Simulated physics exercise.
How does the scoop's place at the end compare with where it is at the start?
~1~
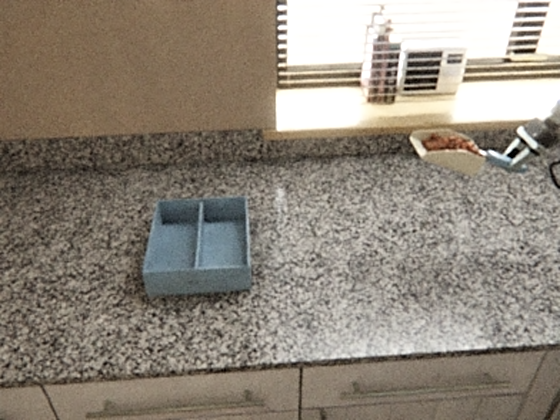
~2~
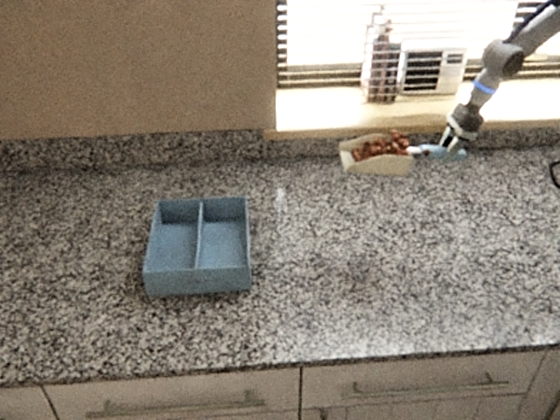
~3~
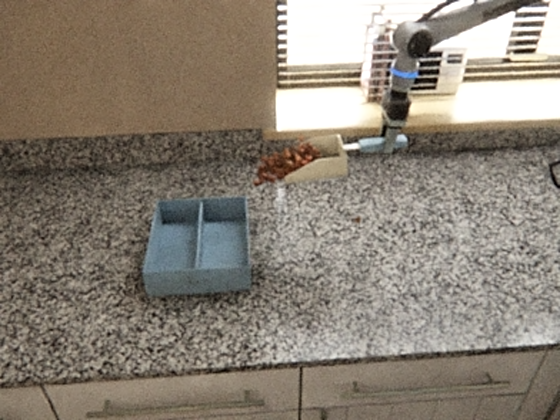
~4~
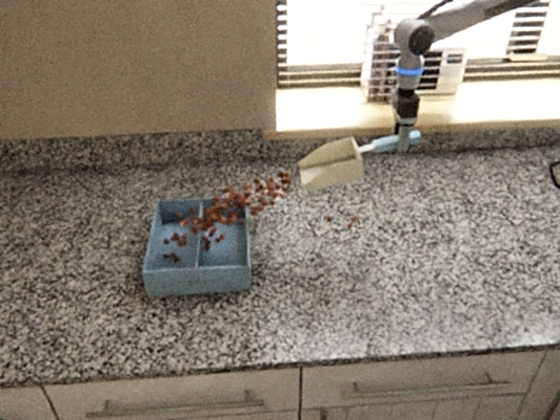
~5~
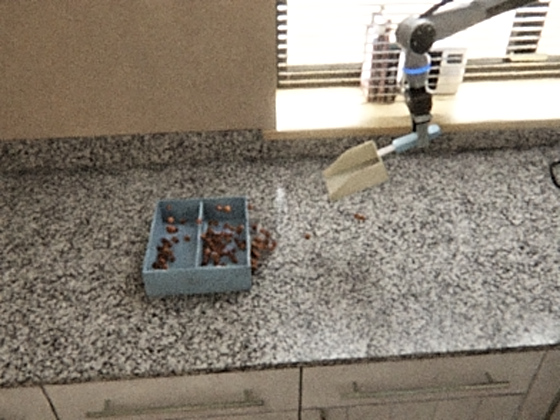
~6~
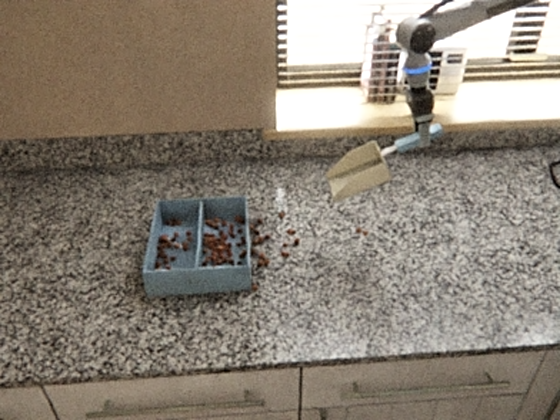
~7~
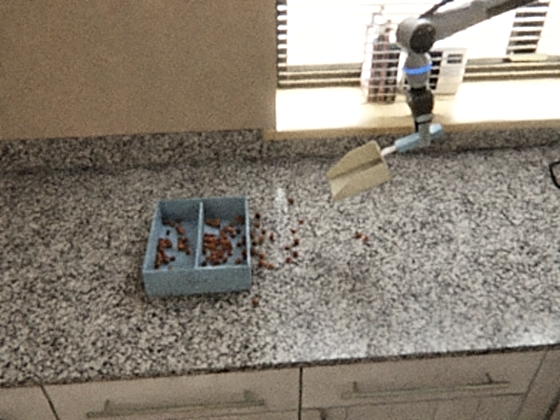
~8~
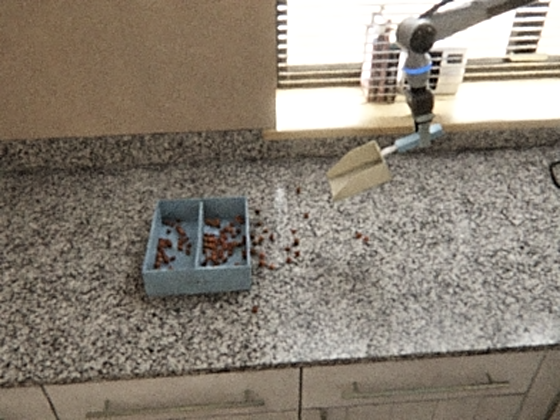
At the start the scoop is over toward the right side of the view, and at the end it is farther left and slightly lower, closer to the blue tray.
